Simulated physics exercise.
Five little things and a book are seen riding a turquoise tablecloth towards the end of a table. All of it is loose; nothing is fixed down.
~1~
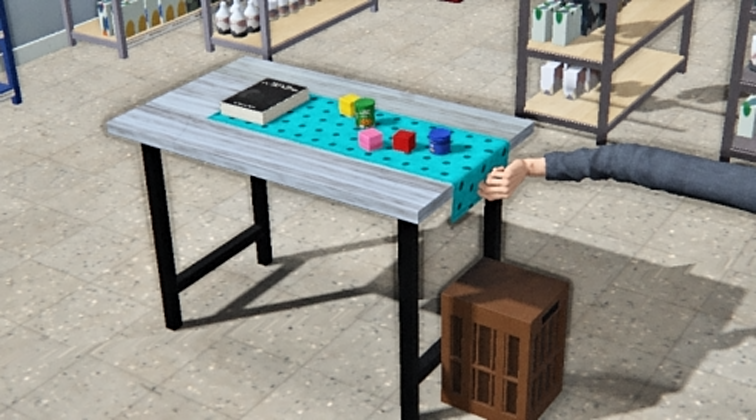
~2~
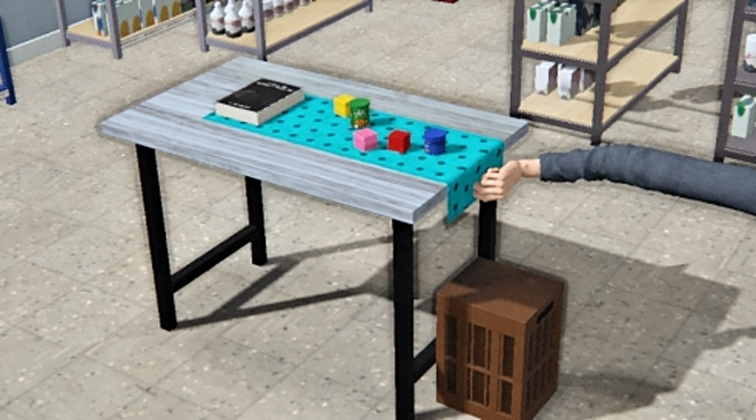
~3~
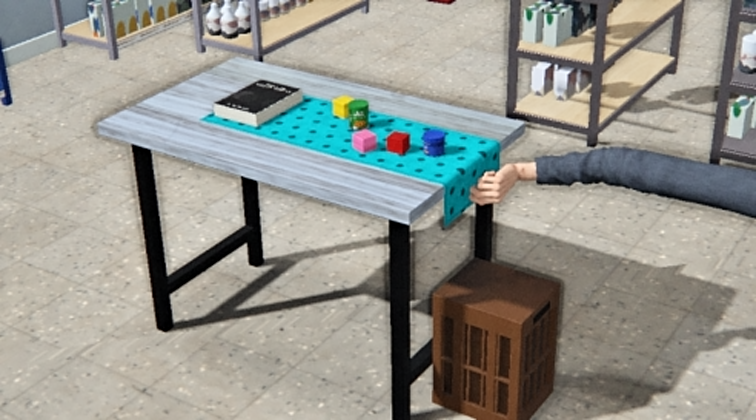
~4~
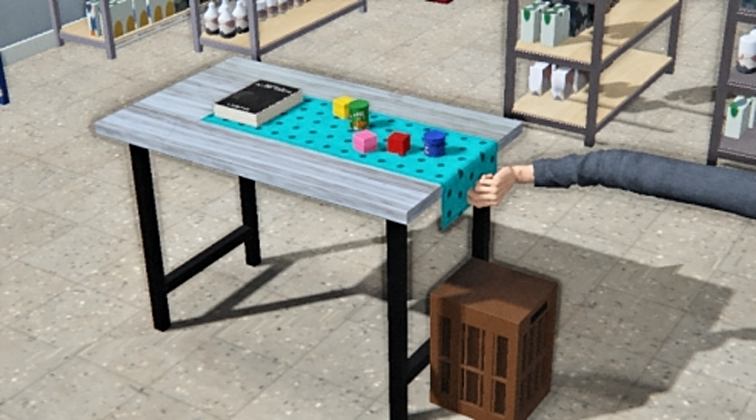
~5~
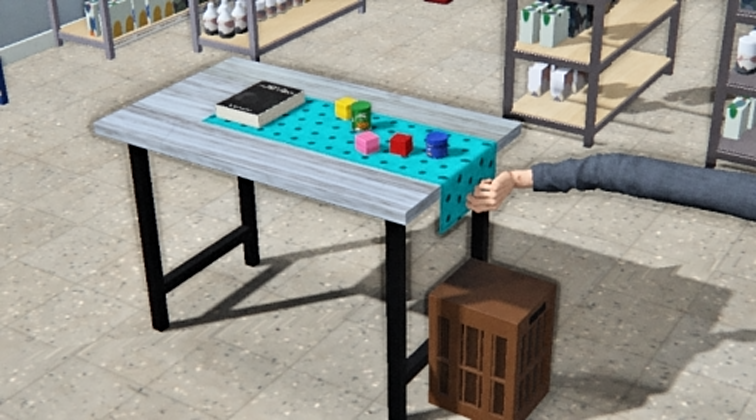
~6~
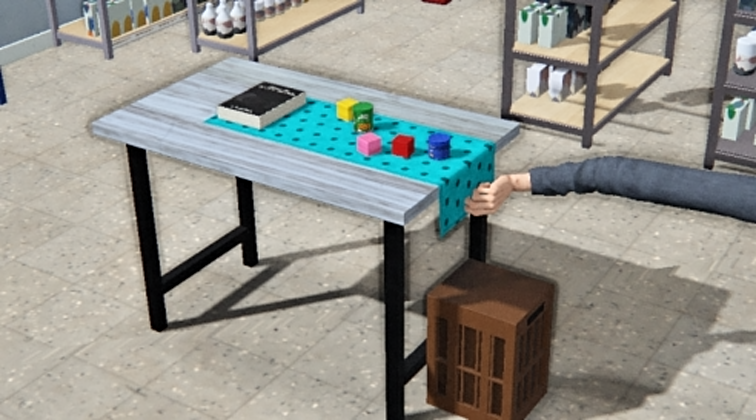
A hand slowly tugs a turquoise cloth slightly down over the table's edge, small objects barely shifting.
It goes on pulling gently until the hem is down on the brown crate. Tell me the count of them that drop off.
The top will end up two items short.
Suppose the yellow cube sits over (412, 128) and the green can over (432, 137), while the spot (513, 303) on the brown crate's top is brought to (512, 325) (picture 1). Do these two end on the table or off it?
Outcome for the yellow cube: It is lost. Outcome for the green can: It is lost.
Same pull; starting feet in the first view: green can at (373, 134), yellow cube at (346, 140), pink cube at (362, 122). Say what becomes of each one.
Each in turn: The green can stays aloft, the yellow cube stays aloft, the pink cube stays aloft.
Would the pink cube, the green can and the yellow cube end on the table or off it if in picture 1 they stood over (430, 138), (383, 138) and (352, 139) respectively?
In the end the pink cube is no longer on top, the green can is still on top, and the yellow cube is still on top.
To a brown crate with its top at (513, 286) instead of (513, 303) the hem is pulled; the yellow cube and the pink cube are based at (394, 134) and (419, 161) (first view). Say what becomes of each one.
As for the yellow cube, it stays in place; as for the pink cube, it leaves the top.
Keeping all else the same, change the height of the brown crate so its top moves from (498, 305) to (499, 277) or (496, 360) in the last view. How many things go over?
We'd get 1 in the first case and 4 in the second.
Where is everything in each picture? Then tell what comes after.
The first frame shows hem (452, 223); blue pot (440, 132); red cube (404, 134); pink cube (371, 133); green can (365, 102); yellow cube (351, 98); top of the crate (513, 303).
The second frame shows hem (448, 224); blue pot (435, 133).
The third frame shows hem (444, 228); red cube (398, 135).
The fourth frame shows hem (442, 231); pink cube (365, 135); top of the crate (501, 304).
The fifth frame shows hem (440, 235); green can (361, 105).
The sixth frame shows hem (441, 239); blue pot (439, 137); red cube (403, 138); pink cube (369, 137); green can (363, 106); yellow cube (349, 102).
Early on, hem near (468, 258); blue pot gone.
Midway, hem on the crate; blue pot and red cube gone.
Finally, hem on the crate; blue pot and red cube gone. The answer is two.
